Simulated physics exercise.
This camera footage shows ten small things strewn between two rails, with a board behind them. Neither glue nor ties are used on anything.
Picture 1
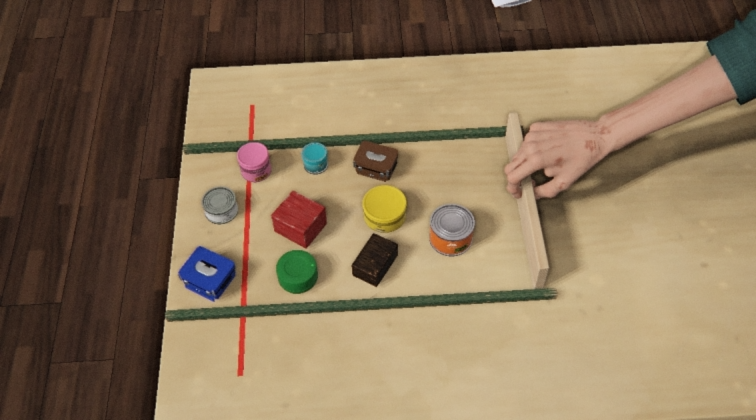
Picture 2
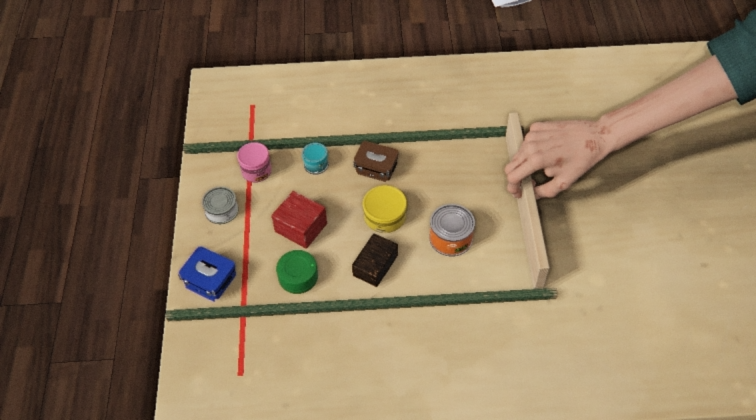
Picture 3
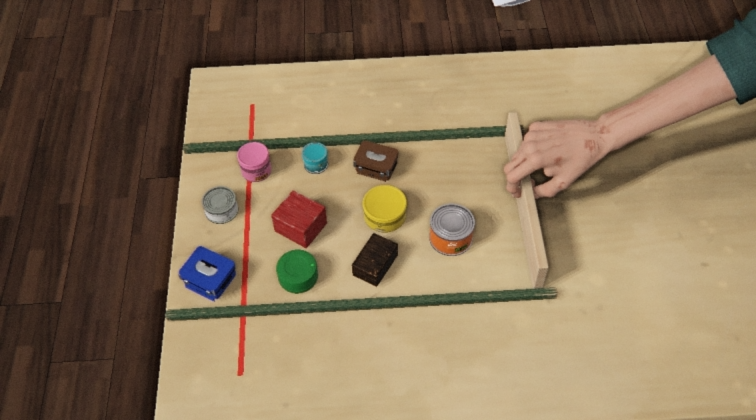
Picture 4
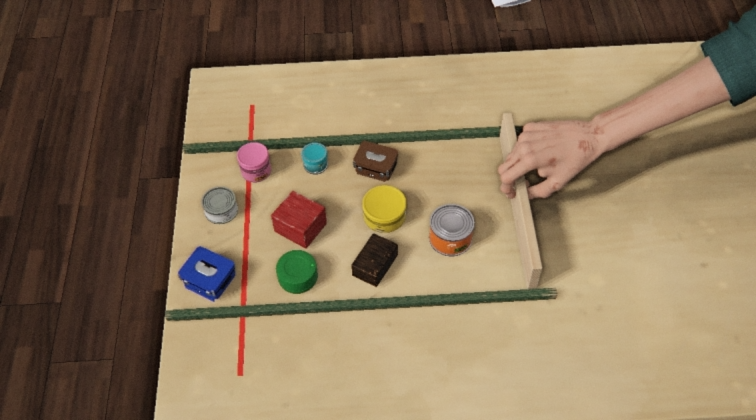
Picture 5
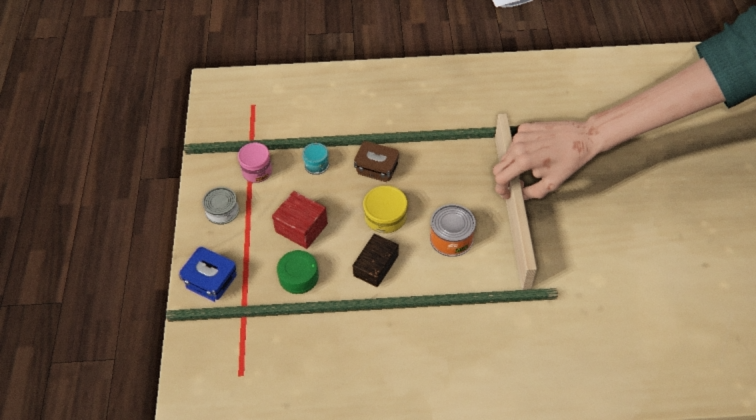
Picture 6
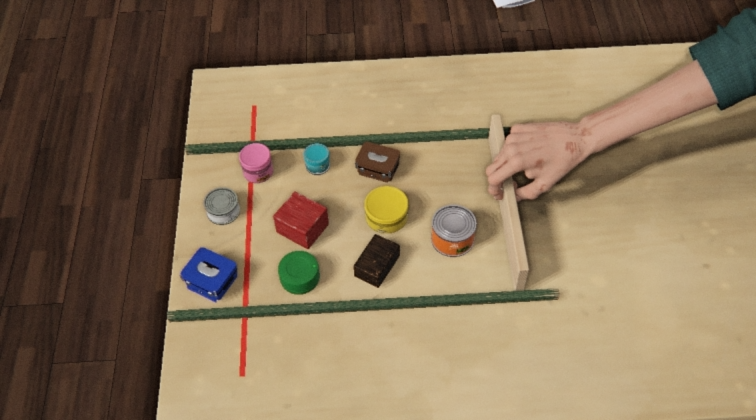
On a wooden tabletop, a hand slides a board slightly left between two green rails toward small scattered tins, tubs and boxes.
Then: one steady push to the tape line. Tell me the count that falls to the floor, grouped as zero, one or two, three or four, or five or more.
The number of pieces cleared off the edge is going to be one or two exactly.
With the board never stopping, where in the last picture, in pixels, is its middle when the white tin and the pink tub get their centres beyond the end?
About (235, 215), and (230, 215) for the other.
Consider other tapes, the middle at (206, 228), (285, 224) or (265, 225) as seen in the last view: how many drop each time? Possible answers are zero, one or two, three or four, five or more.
In turn: Five or over, none at all, no fall at all.
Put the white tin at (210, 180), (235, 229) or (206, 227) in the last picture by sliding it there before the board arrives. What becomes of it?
Results in order - still up; down; down.
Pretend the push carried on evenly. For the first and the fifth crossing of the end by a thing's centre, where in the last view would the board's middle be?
(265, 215) and (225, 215).
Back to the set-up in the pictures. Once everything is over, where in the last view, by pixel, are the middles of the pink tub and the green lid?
The pink tub stops around (198, 161); the green lid around (196, 279).
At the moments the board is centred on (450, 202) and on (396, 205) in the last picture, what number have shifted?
By the first moment it's 1, by the second it's 4.
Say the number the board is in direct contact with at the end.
That makes 4.
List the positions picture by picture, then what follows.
Blue case (209, 274); white tin (220, 205); pink tub (255, 163); board (525, 197); tape (247, 225), in the first frame.
White tin (220, 205); turquoise tin (315, 159), in the second frame.
Pink tub (255, 163); orange tin (452, 230), in the third frame.
Blue case (208, 274); yellow tub (385, 209), in the fourth frame.
White tin (221, 206); green lid (298, 272), in the fifth frame.
Blue case (210, 275); white tin (222, 206); pink tub (257, 164); board (507, 199); tape (249, 226), in the sixth frame.
Soon after, none off yet; blue case at rest near (210, 275); white tin at rest near (222, 206); pink tub at rest near (257, 164).
Then, none off yet; blue case at rest near (210, 275); white tin at rest near (222, 206); pink tub moved a little near (246, 164).
At rest, the number that fall off is one or two; fallen, blue case.
